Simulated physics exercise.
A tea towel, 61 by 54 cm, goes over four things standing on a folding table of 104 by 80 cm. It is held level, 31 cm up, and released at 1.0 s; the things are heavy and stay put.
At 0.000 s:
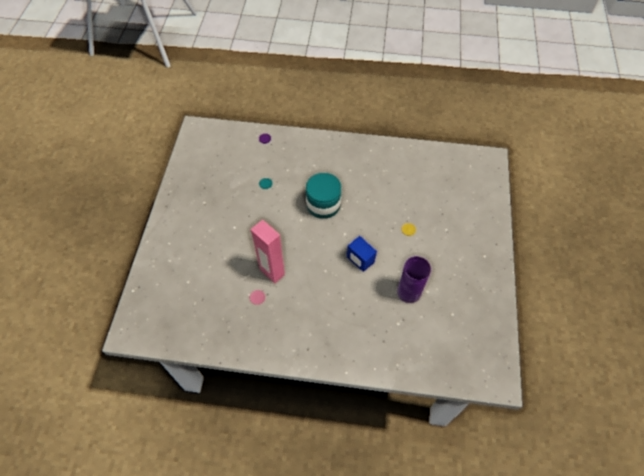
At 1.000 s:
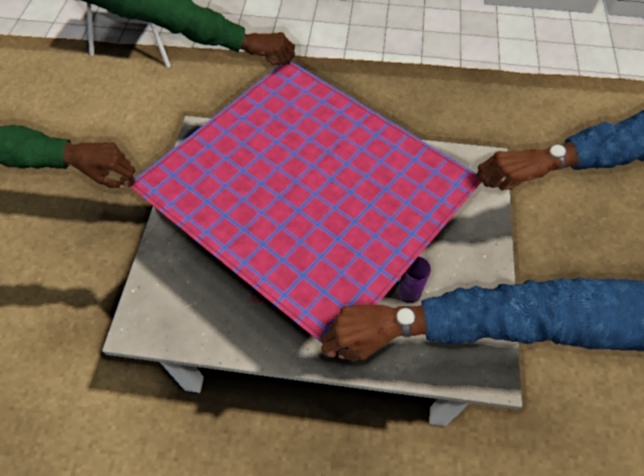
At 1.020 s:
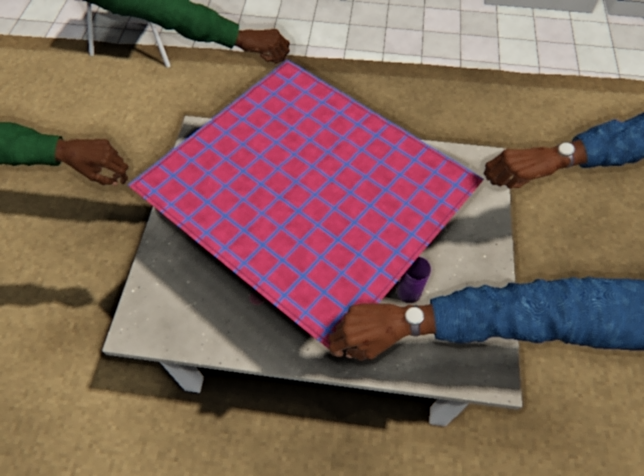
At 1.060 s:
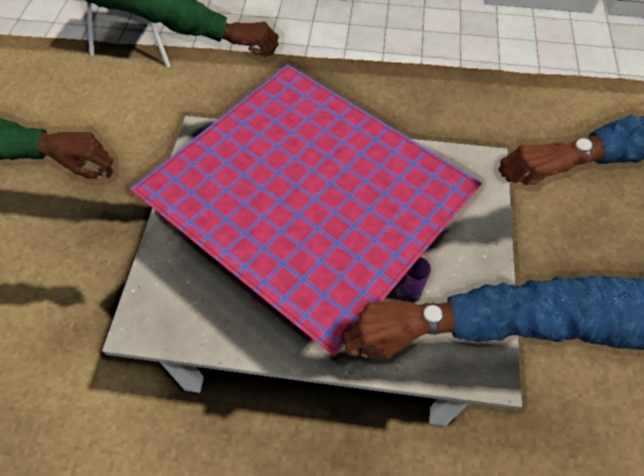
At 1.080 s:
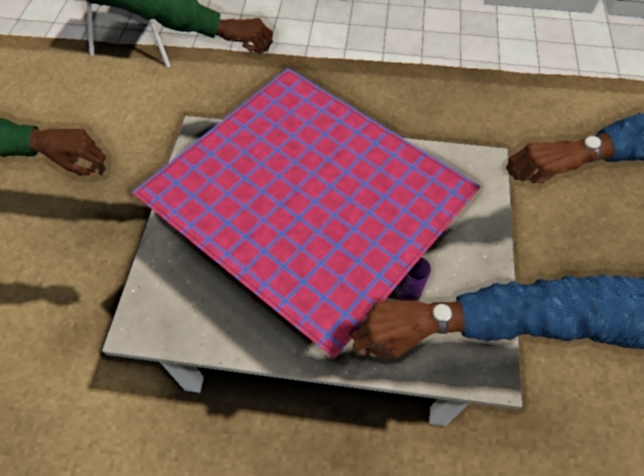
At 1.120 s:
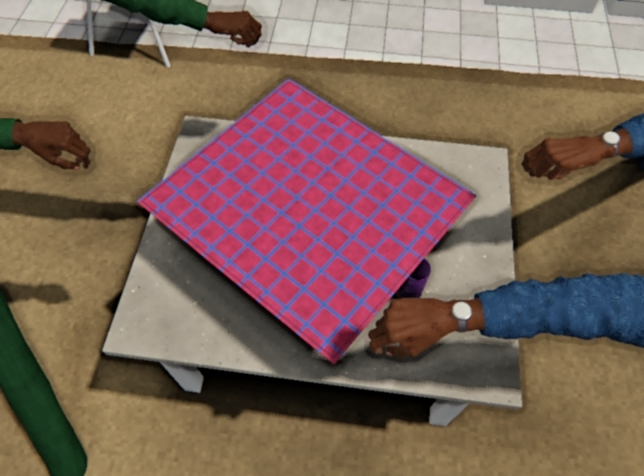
A pink and blue checked cloth was held flat by four hands above a table scattered with small objects, then the hands let go and drew back as it sank slightly, still level.
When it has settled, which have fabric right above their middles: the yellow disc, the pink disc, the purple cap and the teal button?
The yellow disc stays uncovered, the pink disc vanishes under it, the purple cap still shows, the teal button remains in the open.
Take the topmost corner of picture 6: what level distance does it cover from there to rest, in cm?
About 10 cm.
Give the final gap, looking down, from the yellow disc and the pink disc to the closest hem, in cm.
Roughly 2 cm, 4 cm.
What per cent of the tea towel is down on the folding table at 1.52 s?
Some 20 per cent.
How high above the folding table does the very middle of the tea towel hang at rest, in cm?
About 17 cm.
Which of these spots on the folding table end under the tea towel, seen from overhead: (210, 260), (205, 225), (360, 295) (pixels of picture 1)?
The first stays uncovered; the second still shows; the third gets covered.
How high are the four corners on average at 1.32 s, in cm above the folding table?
Some 0 cm up.
At 1.3 s, 15 % of it is down, spanning 57 by 61 cm, above pink disc.
At 1.5 s, 20 % of it is down, spanning 54 by 62 cm, above pink disc.
At 1.7 s, 20 % of it is down, spanning 54 by 62 cm, above pink disc.
At 1.9 s, 20 % of it is down, spanning 54 by 61 cm, above pink disc.
At 2.7 s, 20 % of it is down, spanning 54 by 61 cm, above pink disc.
